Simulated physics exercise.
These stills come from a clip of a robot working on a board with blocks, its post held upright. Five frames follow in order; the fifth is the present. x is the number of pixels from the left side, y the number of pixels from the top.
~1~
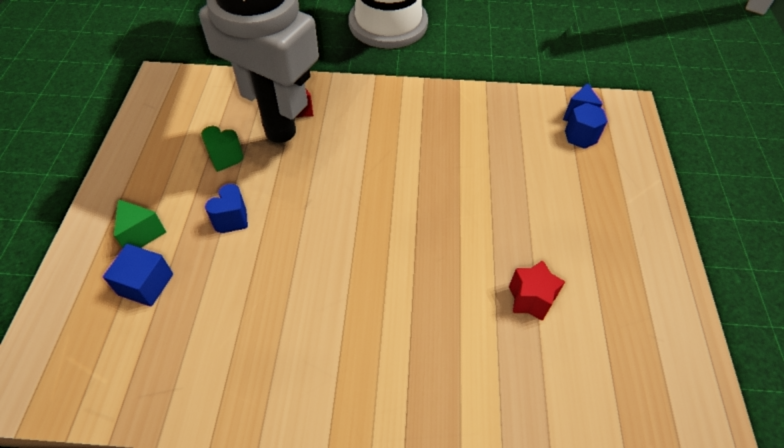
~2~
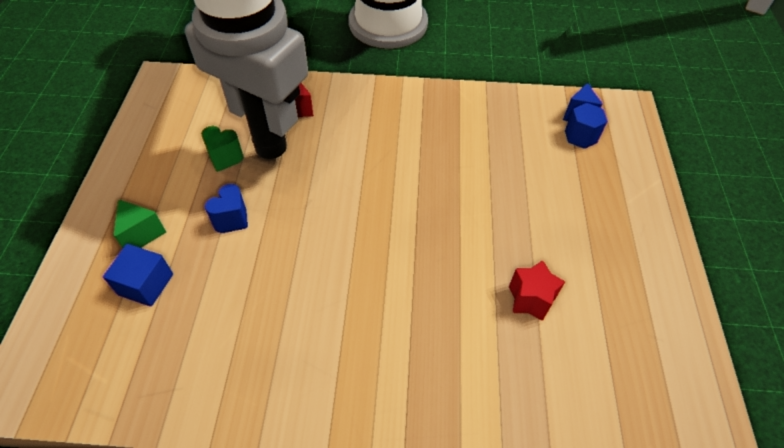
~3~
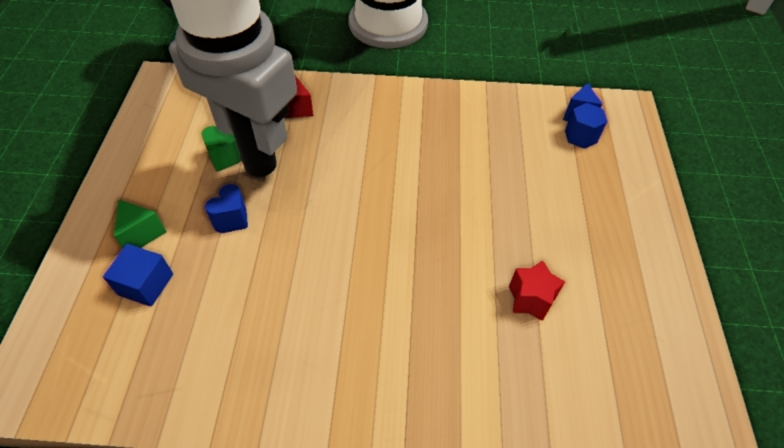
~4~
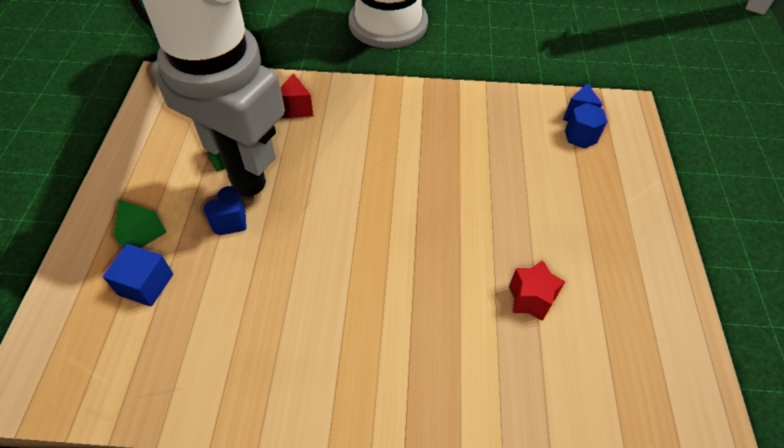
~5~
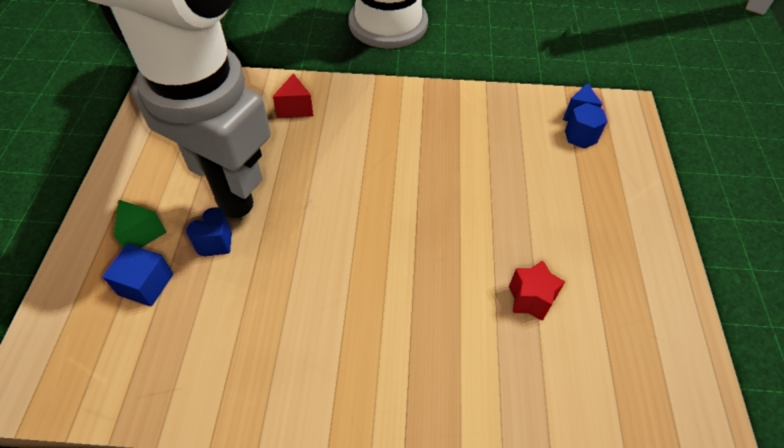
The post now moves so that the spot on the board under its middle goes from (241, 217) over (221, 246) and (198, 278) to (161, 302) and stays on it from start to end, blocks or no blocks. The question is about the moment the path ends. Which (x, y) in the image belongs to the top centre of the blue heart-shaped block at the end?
My best guess is (127, 322).
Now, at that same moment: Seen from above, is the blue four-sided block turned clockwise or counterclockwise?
The block turns clockwise.
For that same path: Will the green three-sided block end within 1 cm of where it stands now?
I expect so.
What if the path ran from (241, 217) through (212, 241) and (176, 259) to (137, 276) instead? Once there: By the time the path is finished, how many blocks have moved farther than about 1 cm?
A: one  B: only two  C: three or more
The one that fits is B, only two.
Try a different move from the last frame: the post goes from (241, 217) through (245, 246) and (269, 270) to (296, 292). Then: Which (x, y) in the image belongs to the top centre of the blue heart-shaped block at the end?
It comes to (197, 242).
On the path given first. One third of the way, post (216, 236); blue four-sided block (127, 268); blue heart-shaped block (181, 255).
Two thirds of the way, post (192, 268); blue four-sided block (110, 281), turned 60° clockwise; blue heart-shaped block (156, 291).
At the end, post (154, 292); green three-sided block still; blue four-sided block (106, 282), turned 65° clockwise; blue heart-shaped block (127, 322), turned 30° anticlockwise.
